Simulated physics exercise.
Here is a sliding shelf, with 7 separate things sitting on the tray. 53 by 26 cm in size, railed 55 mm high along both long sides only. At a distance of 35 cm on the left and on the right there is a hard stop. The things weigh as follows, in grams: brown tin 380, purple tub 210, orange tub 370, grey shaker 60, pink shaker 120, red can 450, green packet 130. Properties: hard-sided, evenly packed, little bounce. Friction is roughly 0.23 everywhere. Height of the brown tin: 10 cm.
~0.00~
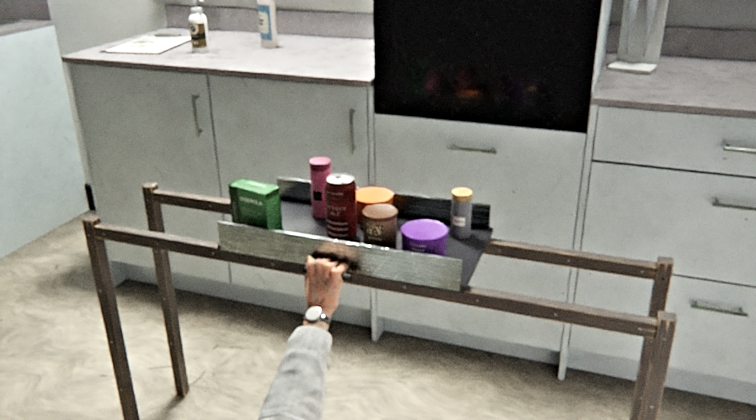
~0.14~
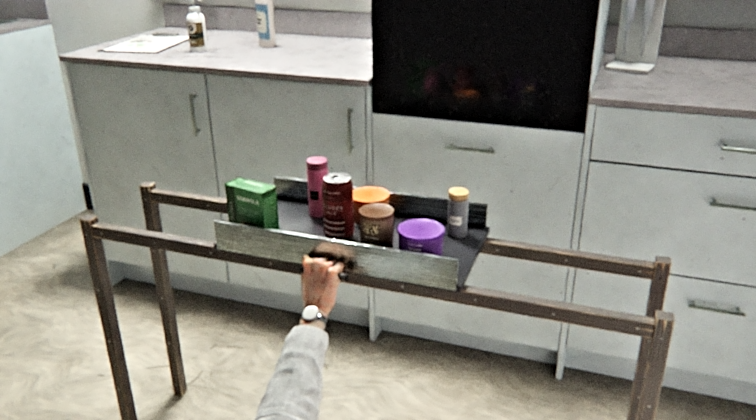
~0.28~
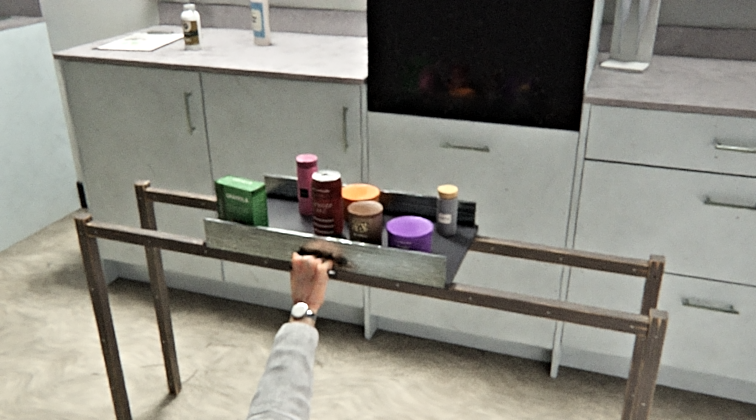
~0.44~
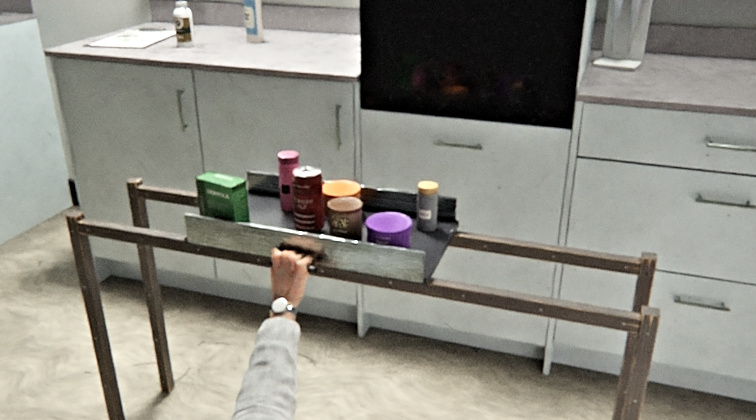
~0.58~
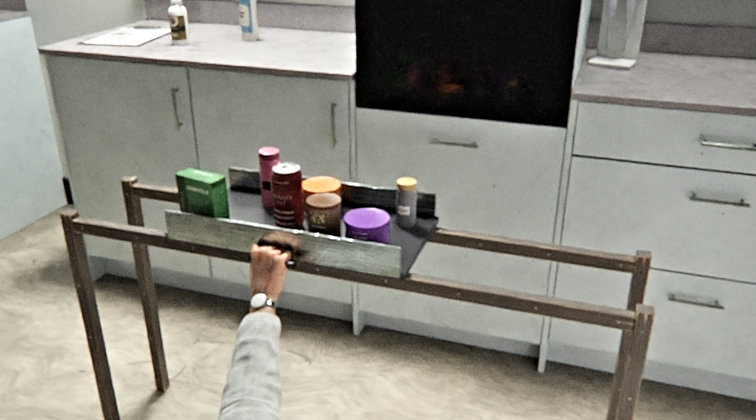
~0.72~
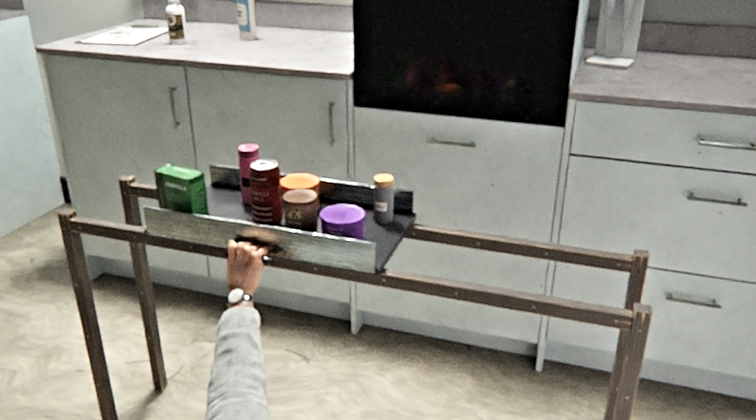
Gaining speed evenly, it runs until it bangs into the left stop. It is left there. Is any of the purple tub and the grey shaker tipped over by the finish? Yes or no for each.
Purple tub: No, grey shaker: No.
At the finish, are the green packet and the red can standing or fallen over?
In the last frame the green packet does not stay up and the red can remains up.
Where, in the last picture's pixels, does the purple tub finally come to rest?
At pixel (217, 211) or so, give or take.
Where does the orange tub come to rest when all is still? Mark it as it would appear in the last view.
It settles somewhere near (198, 179).
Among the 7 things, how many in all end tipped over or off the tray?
That makes 1.
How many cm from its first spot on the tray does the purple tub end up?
Net shift near 8 cm.
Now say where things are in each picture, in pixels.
In the first picture, tray midway; purple tub (424, 247); grey shaker (461, 214).
In the second picture, tray midway; pink shaker (318, 187); red can (338, 208).
In the third picture, tray has slid 2 cm left; green packet (242, 209); brown tin (366, 231).
In the fourth picture, tray has slid 4 cm left; pink shaker (290, 181).
In the fifth picture, tray has slid 8 cm left; red can (288, 198); green packet (203, 201).
In the sixth picture, tray has slid 13 cm left; purple tub (343, 230); grey shaker (384, 199).
By 1.22 s, tray has slid 35 cm left; grey shaker 3 cm from its spot near (281, 185); purple tub 3 cm from its spot near (234, 214); pink shaker 3 cm from its spot.
By 1.42 s, tray has slid 35 cm left; green packet now off the tray; grey shaker 8 cm from its spot near (264, 182); purple tub 8 cm from its spot near (217, 211).
By 1.92 s, tray has slid 35 cm left; purple tub 8 cm from its spot near (217, 211); grey shaker 8 cm from its spot near (264, 182); brown tin 8 cm from its spot.
When it is over (2.1 s), off the tray and tipped over, green packet; not toppled but over 5 cm from the start, brown tin, purple tub, orange tub, grey shaker, pink shaker and red can. In the last view, purple tub near (217, 211), grey shaker near (264, 182).
